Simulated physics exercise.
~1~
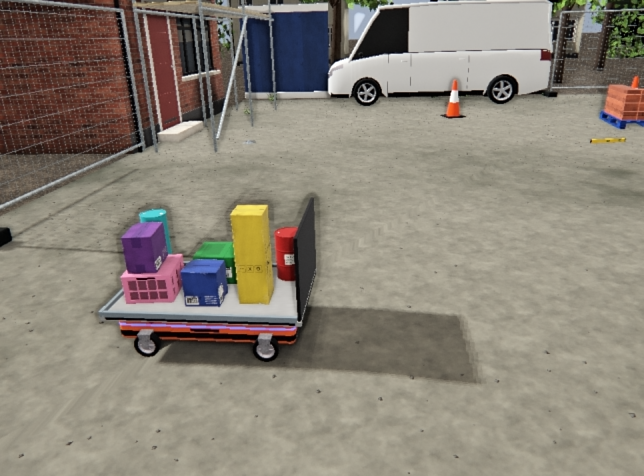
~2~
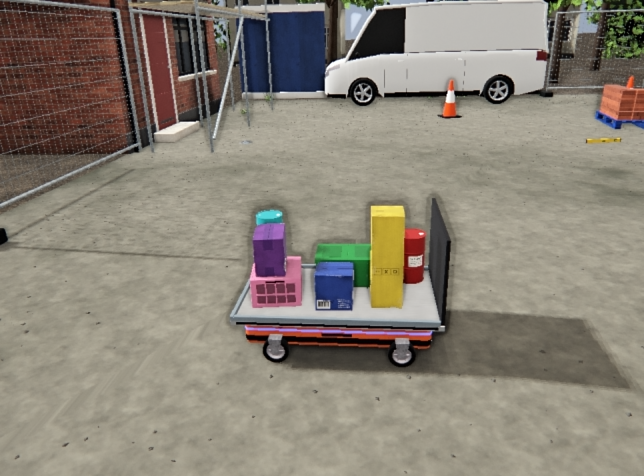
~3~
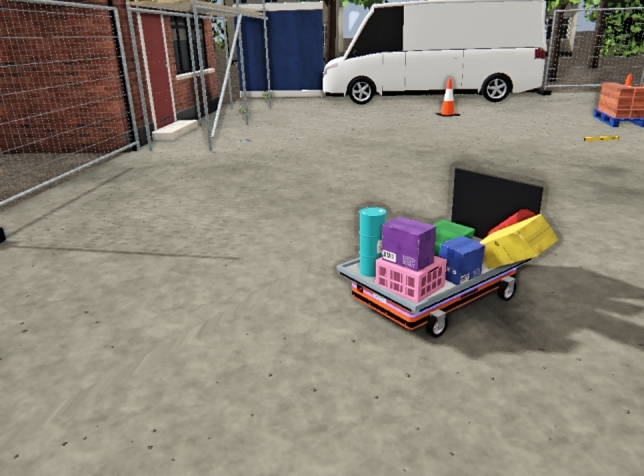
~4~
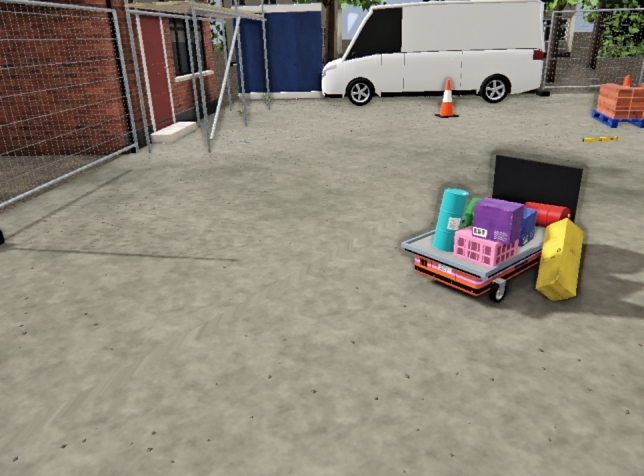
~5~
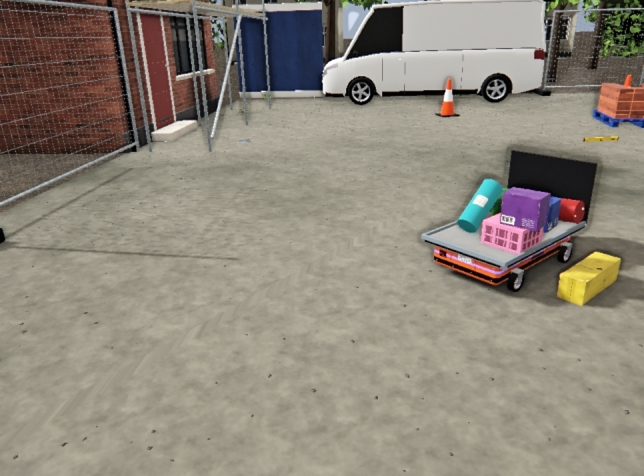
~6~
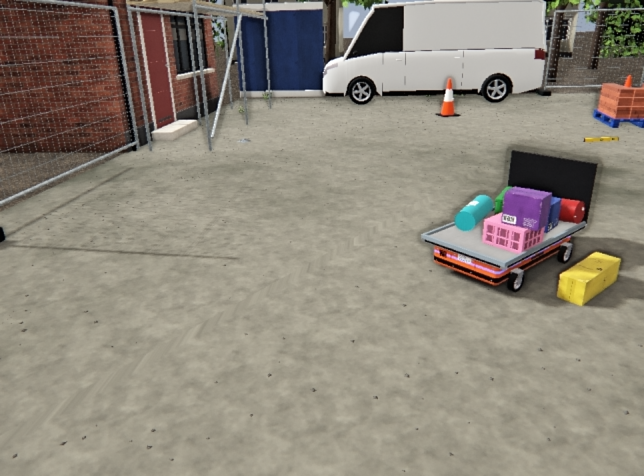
A loaded cart rolls right, turns away and stops as its yellow box falls off.
